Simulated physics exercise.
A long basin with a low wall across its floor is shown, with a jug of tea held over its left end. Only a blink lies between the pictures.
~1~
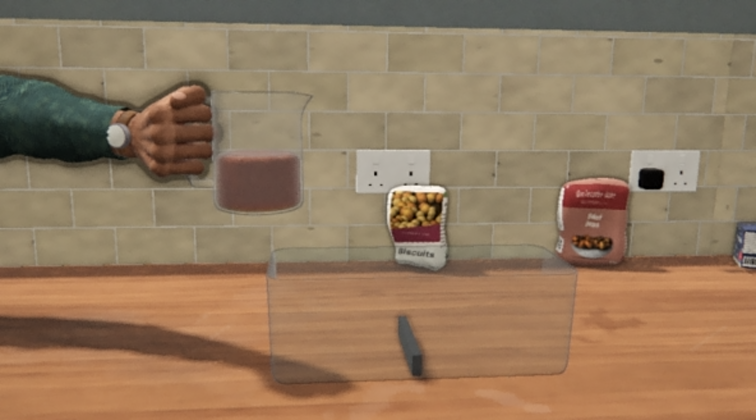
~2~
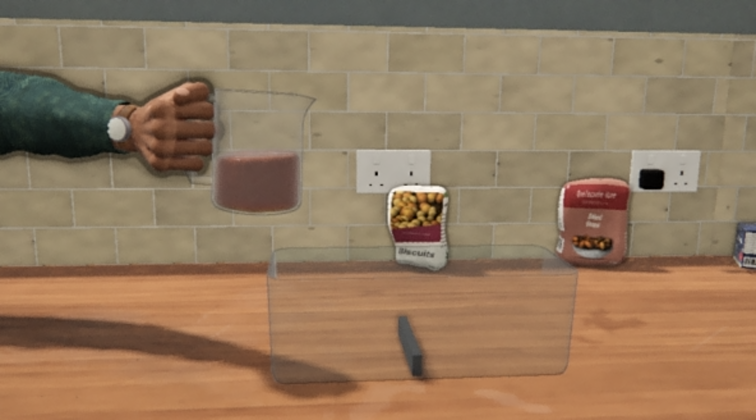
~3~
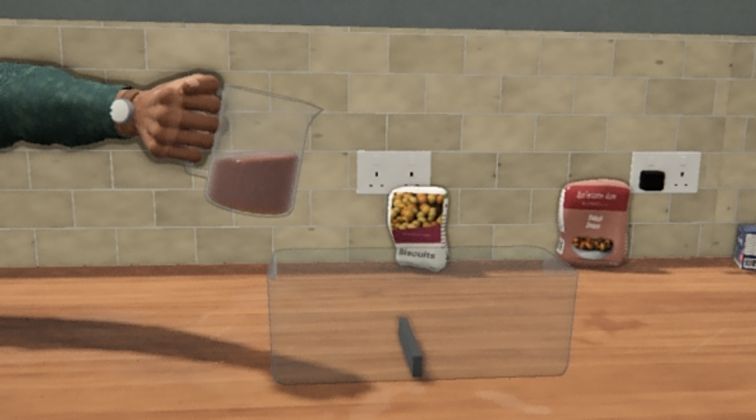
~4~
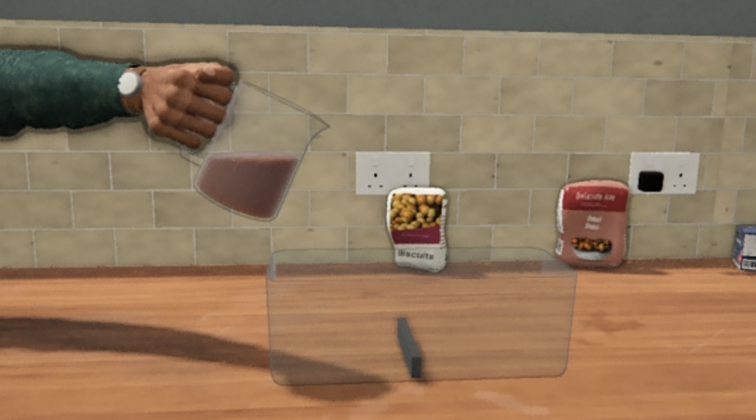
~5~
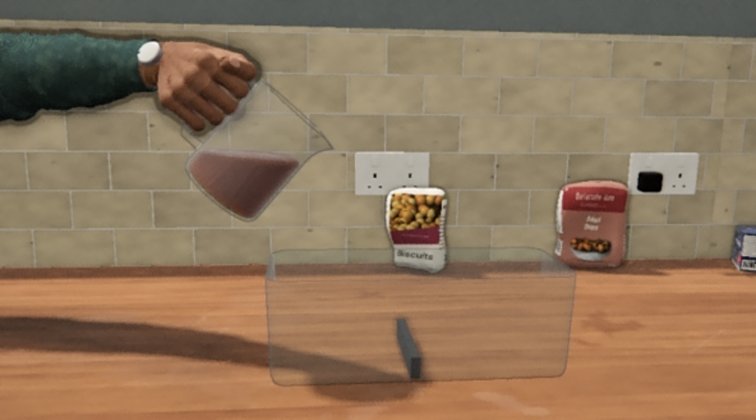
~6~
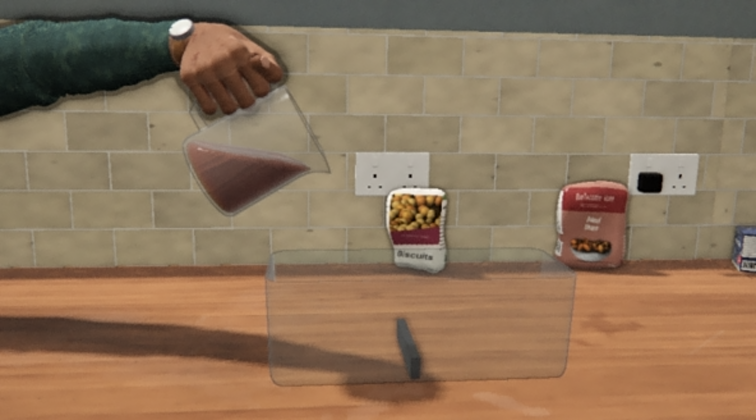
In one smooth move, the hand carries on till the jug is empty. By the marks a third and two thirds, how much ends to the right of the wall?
I reckon what ends right of the wall does not reach a third.
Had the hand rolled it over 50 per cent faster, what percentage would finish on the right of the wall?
Roughly 15 in a hundred.
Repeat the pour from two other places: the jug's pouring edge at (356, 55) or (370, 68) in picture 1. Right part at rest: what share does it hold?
You'd get around 50 per cent and then around 80 per cent.
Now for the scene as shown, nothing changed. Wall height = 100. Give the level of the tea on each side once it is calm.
Roughly 60 percent left, 10 percent right.
A moment on, the jug is tipped right over and 55 per cent is still to pour, 15 is left of the wall and 0 right of it.
Next, the jug is tipped right over and 11 per cent is still to pour, 73 is left of the wall and 3 right of it.
Then the jug is tipped right over and 1 per cent is still to pour, 81 is left of the wall and 10 right of it.
Later the jug is tipped right over and 0 per cent is still to pour, 80 is left of the wall and 14 right of it.
At rest 81 per cent lies left of the wall, 14 right of it and 5 outside.
